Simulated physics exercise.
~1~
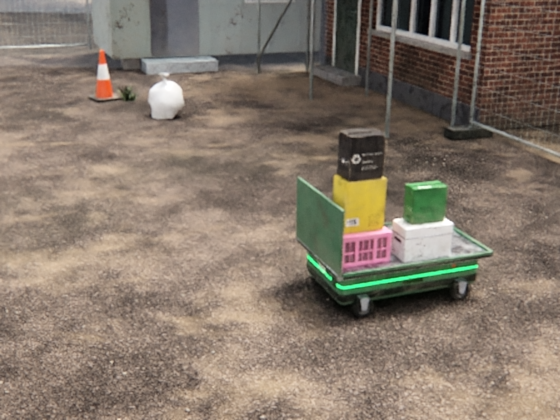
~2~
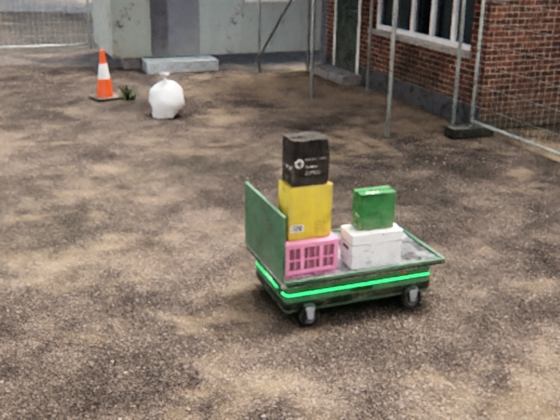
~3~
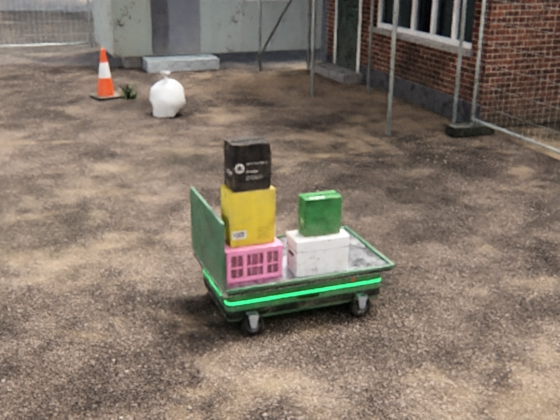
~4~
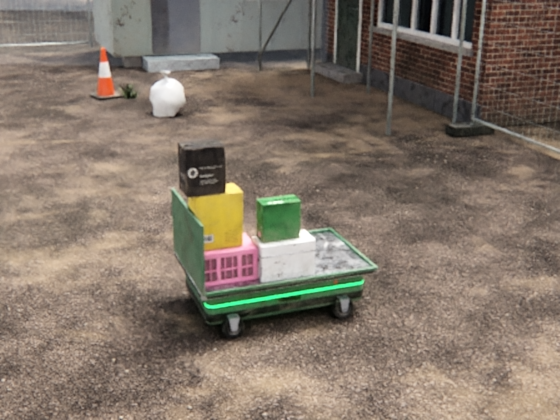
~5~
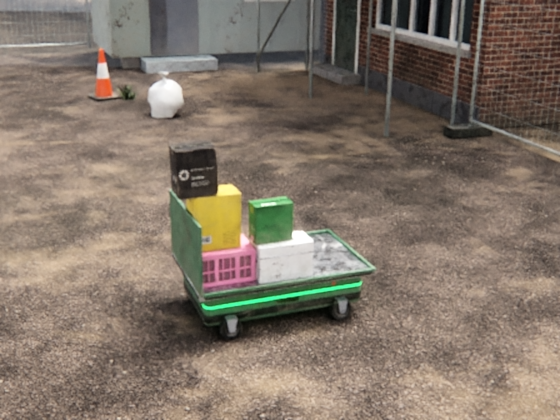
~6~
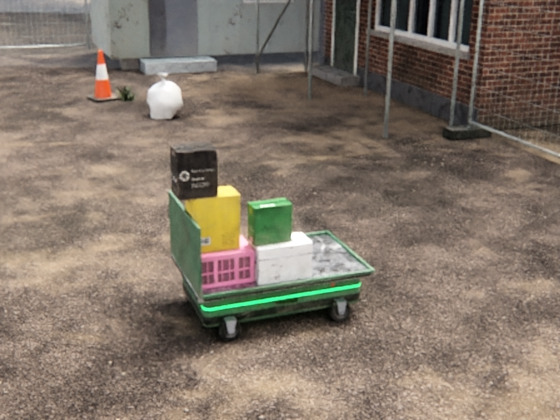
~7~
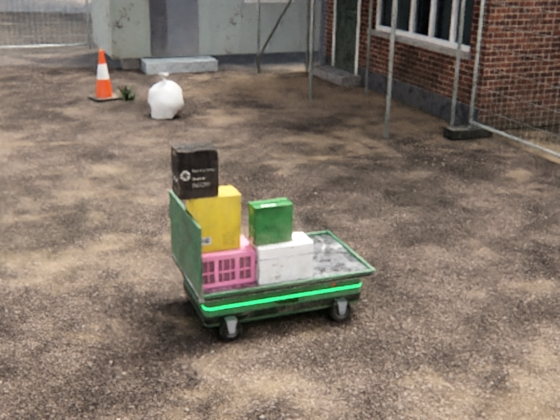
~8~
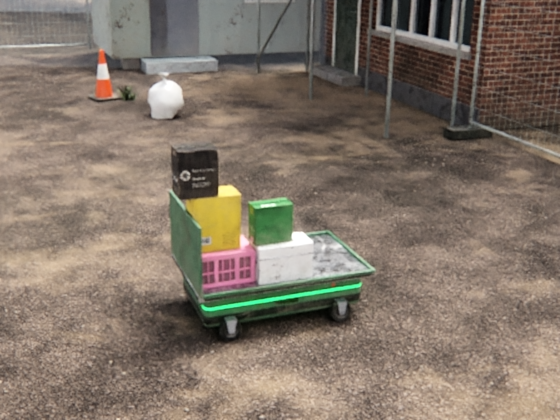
A green cart carrying stacked boxes rolls left and stops, with every box still upright.
